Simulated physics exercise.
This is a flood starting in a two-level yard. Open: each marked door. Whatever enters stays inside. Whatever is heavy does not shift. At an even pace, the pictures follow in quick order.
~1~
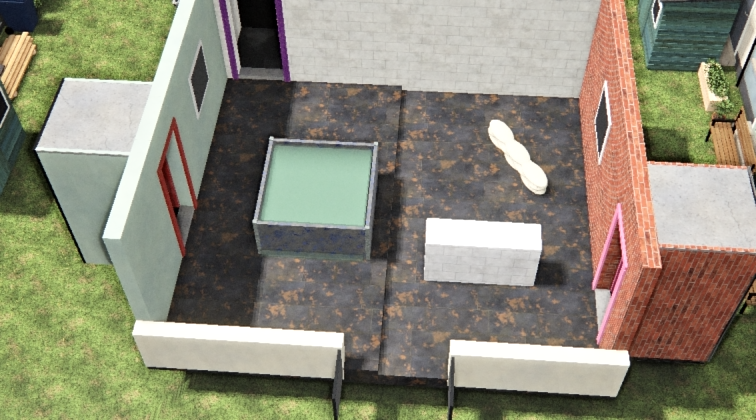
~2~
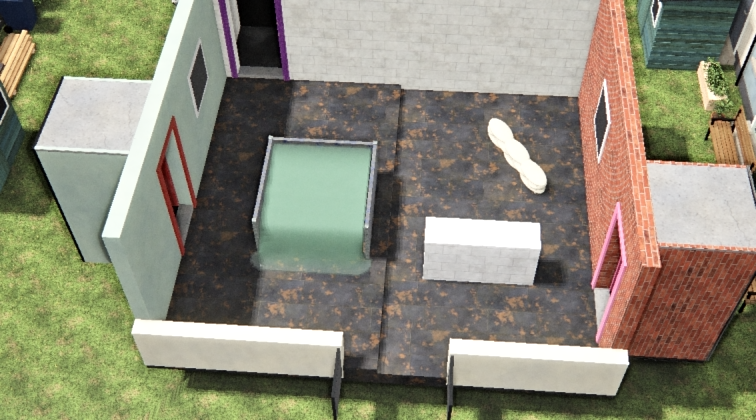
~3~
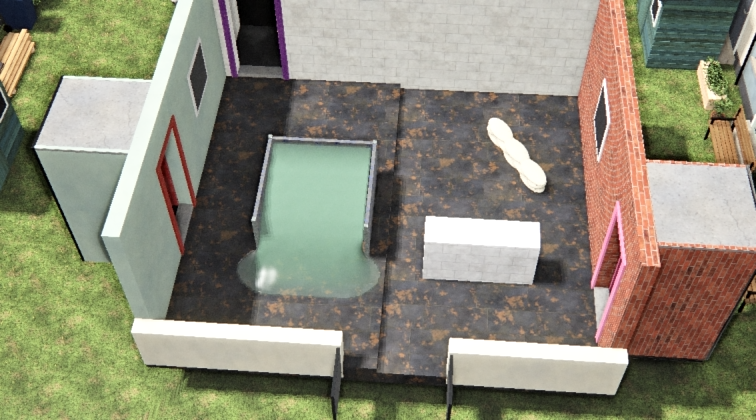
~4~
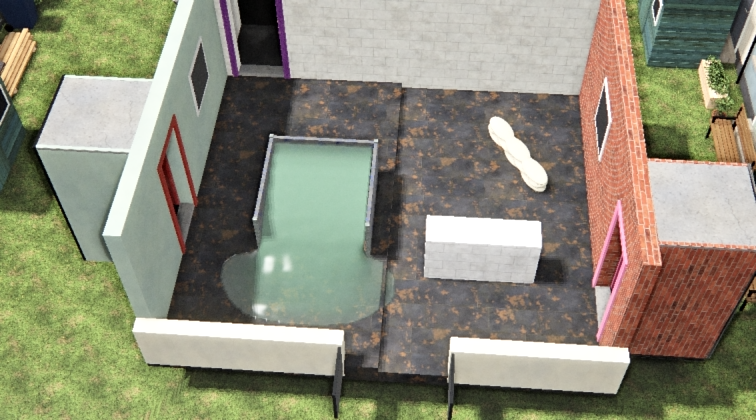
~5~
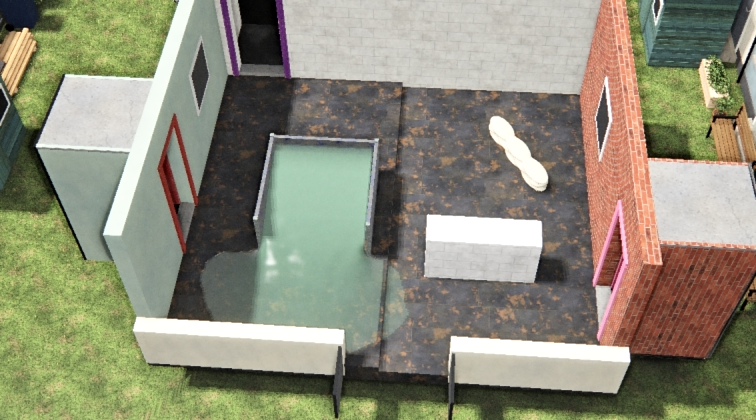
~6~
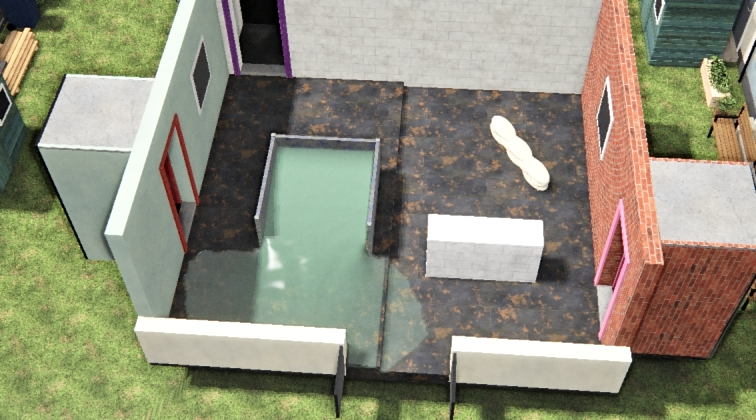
In this clip, still green water sits in a square tank in a walled, dark-floored yard, then pours out of the tank's near side and spreads steadily across the floor toward the low white front wall and to both sides.
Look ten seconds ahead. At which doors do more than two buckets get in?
At the end, the purple door breaks the limit; the red door respects the limit; the pink door breaks the limit.
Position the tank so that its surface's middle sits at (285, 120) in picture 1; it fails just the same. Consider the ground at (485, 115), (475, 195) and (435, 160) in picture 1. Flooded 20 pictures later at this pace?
Taking them in the order asked: Spared, then spared, then spared.
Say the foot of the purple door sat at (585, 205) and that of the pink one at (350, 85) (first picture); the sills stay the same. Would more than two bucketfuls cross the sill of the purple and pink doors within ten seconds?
Result - purple door does not reach it, pink door does not reach it.
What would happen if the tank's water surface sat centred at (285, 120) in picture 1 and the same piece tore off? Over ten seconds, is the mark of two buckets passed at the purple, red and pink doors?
Purple door: Beneath; red door: Above; pink door: Above.
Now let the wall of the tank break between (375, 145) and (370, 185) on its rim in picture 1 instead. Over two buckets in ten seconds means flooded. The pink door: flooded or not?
In that case pink door ends up above.
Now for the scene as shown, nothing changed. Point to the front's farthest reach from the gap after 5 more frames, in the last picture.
I'd go with roughly (475, 362).
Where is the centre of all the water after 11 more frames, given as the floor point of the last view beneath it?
Somewhere near (293, 282).
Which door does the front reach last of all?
I'd say the one in purple.
A moment on, water covers 20 % of the floor; the purple door not reached, the red door not reached, the pink door not reached.
Next, water covers 25 % of the floor; the purple door not reached, the red door wet at the sill, nothing in, the pink door not reached.
Then, water covers 50 % of the floor; the purple door not reached, the red door wet at the sill, nothing in, the pink door under two buckets in.
Later, water covers 70 % of the floor; the purple door far over two buckets in, the red door under two buckets in, the pink door over two buckets in.
In the end, water covers 95 % of the floor; the purple door far over two buckets in, the red door under two buckets in, the pink door far over two buckets in.
